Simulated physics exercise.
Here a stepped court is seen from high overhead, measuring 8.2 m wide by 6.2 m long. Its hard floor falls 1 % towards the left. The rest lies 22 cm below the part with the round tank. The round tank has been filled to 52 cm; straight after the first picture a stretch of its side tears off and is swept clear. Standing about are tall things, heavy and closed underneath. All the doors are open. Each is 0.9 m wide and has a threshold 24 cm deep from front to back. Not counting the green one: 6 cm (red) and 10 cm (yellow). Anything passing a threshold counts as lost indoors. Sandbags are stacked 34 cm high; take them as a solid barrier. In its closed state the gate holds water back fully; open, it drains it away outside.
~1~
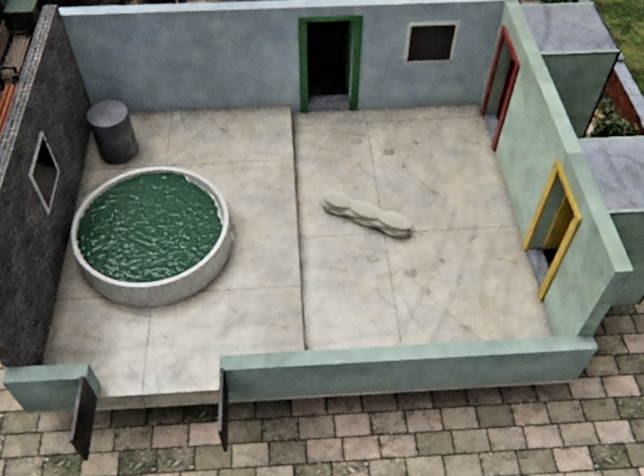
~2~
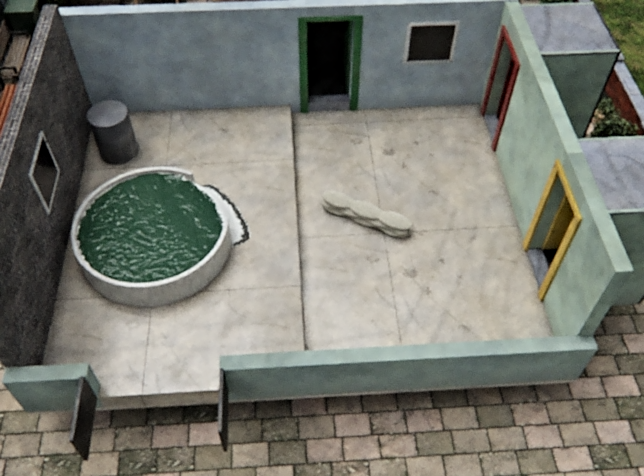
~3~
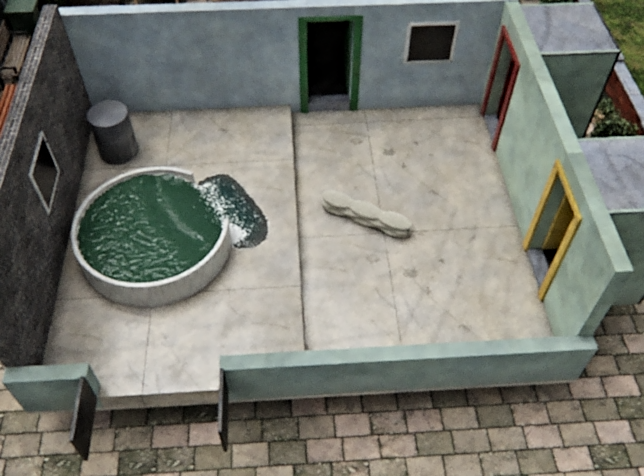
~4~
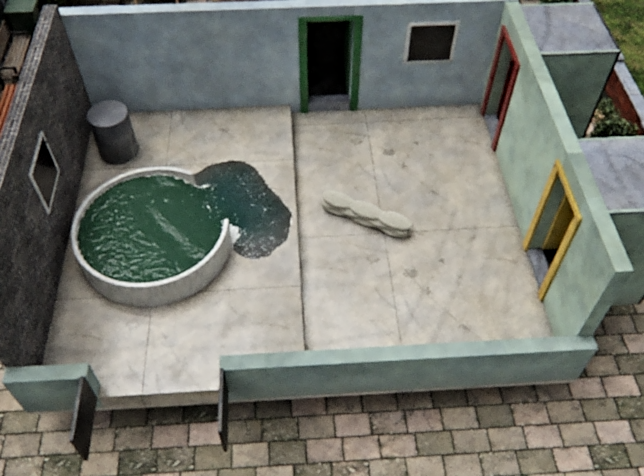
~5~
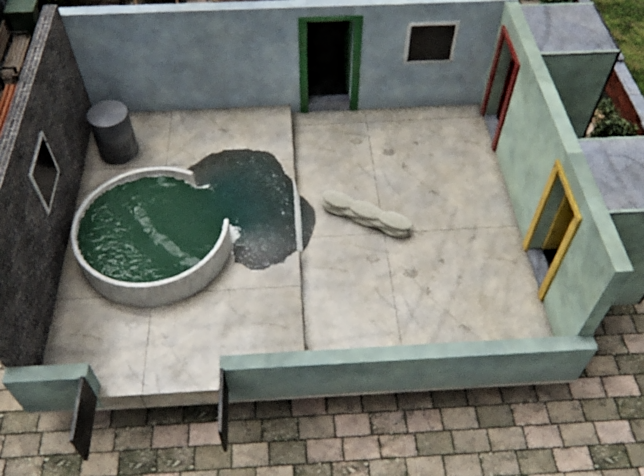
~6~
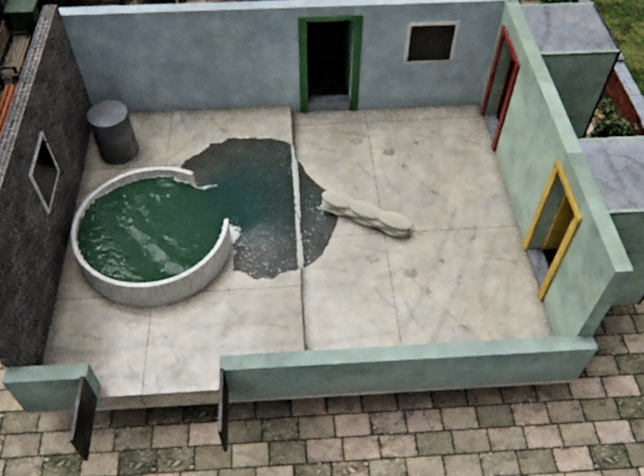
Green water lies in a round tank in a walled court until a piece of the rim on its right side breaks away. Water pours through the gap and spreads in a dark, widening sheet across the pale floor, crossing the step line and reaching the near end of the low sandbags.
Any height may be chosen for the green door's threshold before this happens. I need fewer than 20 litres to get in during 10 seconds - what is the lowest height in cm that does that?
I would say 10.5 cm is just enough.
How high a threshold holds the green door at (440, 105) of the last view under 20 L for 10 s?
It needs roughly 10.0 cm.
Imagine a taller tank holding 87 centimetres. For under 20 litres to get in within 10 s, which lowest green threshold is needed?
I'd say close to 20 cm.
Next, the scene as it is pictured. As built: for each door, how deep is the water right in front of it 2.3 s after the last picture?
Before red it's 11 cm, before green 16 cm, before yellow 0 cm.
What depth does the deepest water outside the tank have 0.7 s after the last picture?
Around 26 centimetres.
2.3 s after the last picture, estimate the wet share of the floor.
About 50 per cent.
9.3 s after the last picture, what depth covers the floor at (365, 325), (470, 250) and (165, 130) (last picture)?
About 9, 4 and 2 cm respectively.
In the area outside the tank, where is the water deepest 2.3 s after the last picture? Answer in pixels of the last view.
Look close to (477, 105).
Then, 0.7 s after the last picture water covers 25 % of the floor, deepest (26 cm) near (221, 207); 1 cm at the green door, 0 litres in over its 23 cm threshold.
Then, 2.3 s after the last picture water covers 50 % of the floor, deepest (32 cm) near (477, 105); 16 cm at the green door, 0 litres in over its 23 cm threshold.
Then, 9.3 s after the last picture water covers 75 % of the floor, deepest (14 cm) near (306, 326); 7 cm at the green door, 0 litres in over its 23 cm threshold.
At the green door as built, the water peaked near 17 cm, 2.1 s after the last picture.
With a threshold of 9.5 cm, 29 litres would have come in within the 10 s; with 13 cm, 7 litres. So under 20 litres takes about 10.5 cm.
